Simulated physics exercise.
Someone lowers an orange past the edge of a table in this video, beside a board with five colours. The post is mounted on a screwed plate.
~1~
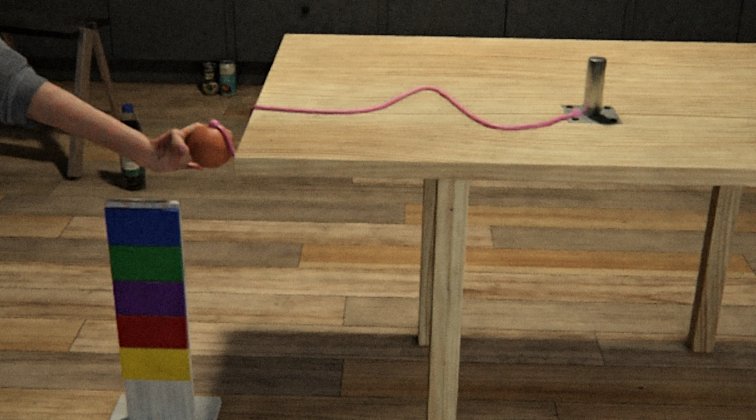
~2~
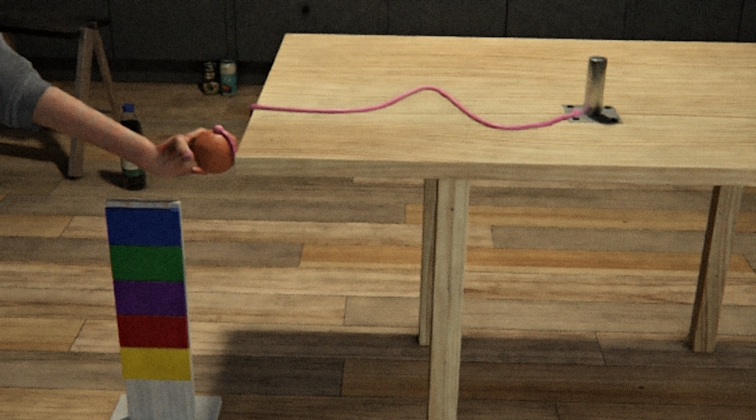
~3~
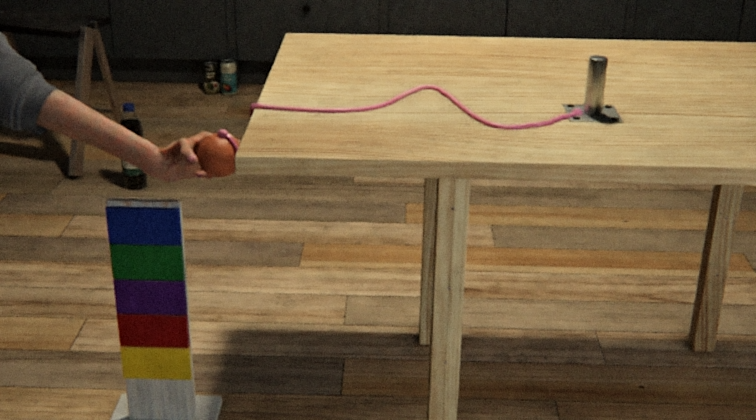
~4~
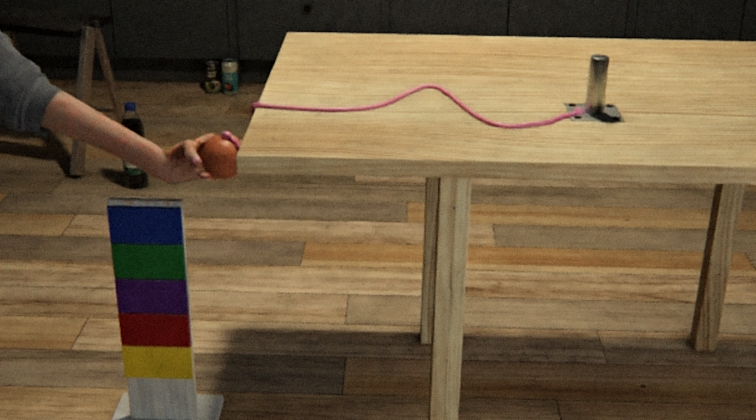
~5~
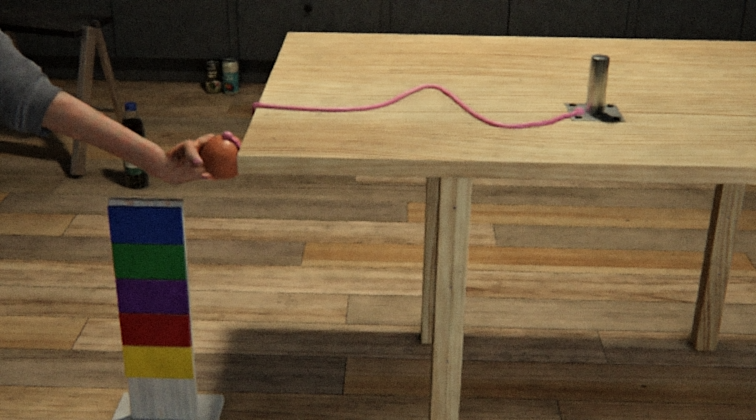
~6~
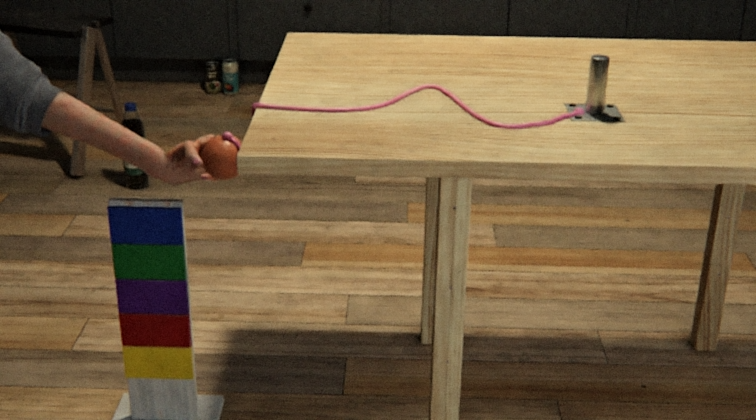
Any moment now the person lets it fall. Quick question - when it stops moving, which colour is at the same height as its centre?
I would say red.
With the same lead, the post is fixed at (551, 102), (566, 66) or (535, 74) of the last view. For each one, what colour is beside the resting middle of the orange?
Result 1: Yellow. Result 2: Red. Result 3: Yellow.
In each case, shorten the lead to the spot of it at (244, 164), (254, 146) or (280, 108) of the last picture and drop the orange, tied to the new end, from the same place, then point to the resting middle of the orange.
The three cuts give roughly (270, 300), (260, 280) and (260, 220) respectively.
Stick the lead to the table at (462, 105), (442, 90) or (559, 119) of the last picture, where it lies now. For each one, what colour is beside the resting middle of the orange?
One try after another: Purple, then green, then red.
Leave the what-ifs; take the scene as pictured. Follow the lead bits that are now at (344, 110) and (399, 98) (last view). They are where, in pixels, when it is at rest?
Near (260, 143) and (288, 100).
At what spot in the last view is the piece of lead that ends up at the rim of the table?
The point sits close to (383, 105).
Early on, orange near (235, 314); level with purple.
Midway, orange near (289, 329); level with red.
Near the end, orange near (257, 343); level with red.
Finally, orange near (270, 343); level with red. Its middle rests at the red band.
